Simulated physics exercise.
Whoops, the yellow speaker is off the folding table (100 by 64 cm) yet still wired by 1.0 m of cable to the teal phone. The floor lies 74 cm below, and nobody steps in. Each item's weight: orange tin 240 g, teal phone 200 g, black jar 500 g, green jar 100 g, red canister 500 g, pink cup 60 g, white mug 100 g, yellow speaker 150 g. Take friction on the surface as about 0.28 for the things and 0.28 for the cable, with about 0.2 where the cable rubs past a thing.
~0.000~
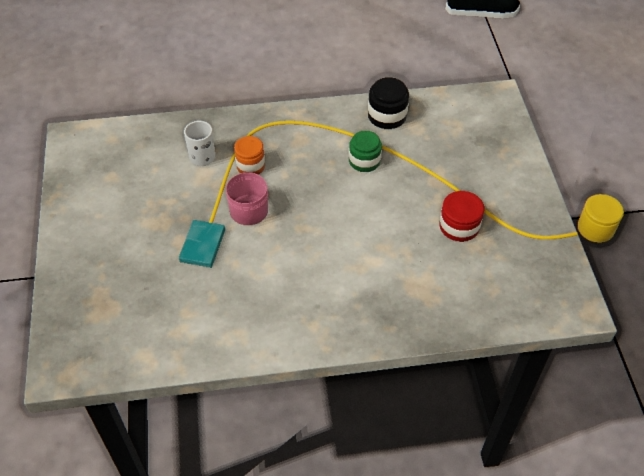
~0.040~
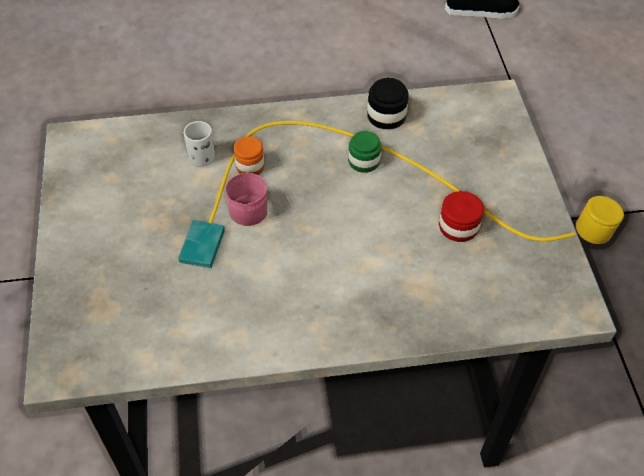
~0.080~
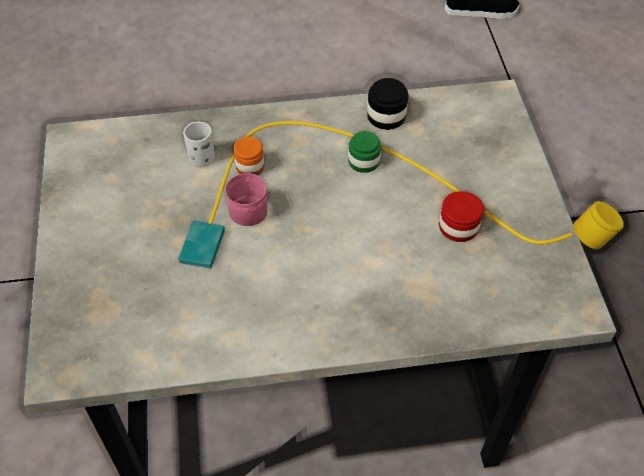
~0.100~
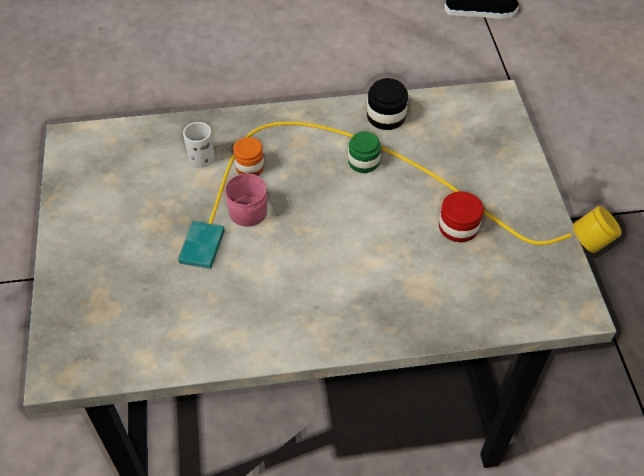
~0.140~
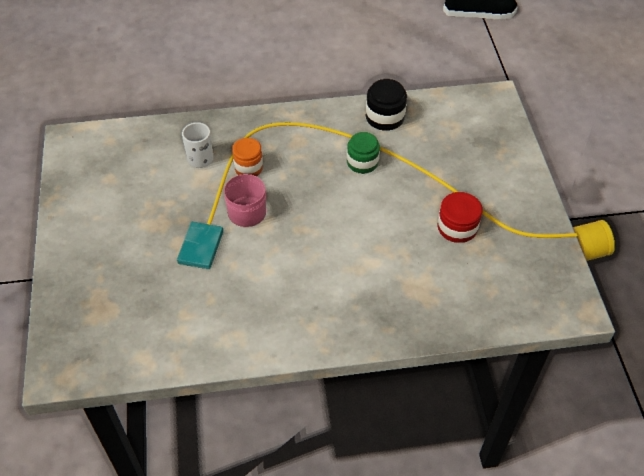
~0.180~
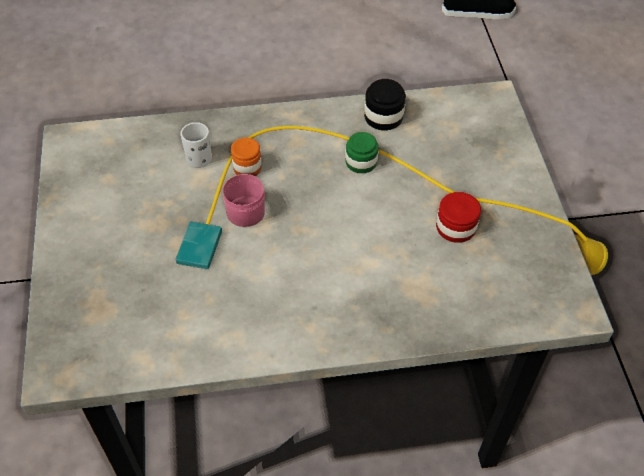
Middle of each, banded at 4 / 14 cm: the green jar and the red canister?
Result: The green jar is left somewhat displaced; the red canister is left almost undisturbed.
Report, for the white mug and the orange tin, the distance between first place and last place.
Final places, approx.: White mug 0 cm off, orange tin 15 cm off.
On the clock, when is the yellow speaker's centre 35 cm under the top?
Answer: 0.50 s on the clock.
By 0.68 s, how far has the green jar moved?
Shift of the green jar - 8 cm.
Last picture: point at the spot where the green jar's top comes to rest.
It comes to rest at about (364, 172).
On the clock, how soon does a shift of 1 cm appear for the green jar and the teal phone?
Green jar: 0.28 s; teal phone: 0.30 s.
By 0.4 s, the cable's tail end at (216, 210); green jar 7 cm off its start, yellow speaker over the edge, orange tin 6 cm off its start.
By 0.7 s, the cable's tail end at (233, 205); green jar 8 cm off its start, yellow speaker over the edge, orange tin 12 cm off its start.
By 0.9 s, the cable's tail end at (244, 205); green jar 8 cm off its start at (364, 172), yellow speaker over the edge, orange tin 13 cm off its start at (299, 179).
By 1.2 s, the cable's tail end at (248, 205); green jar 8 cm off its start, yellow speaker over the edge, orange tin 13 cm off its start.
By 2.4 s, the cable's tail end at (252, 204); green jar 8 cm off its start at (364, 172), red canister 0 cm off its start at (461, 207), yellow speaker over the edge, orange tin 14 cm off its start at (303, 179).
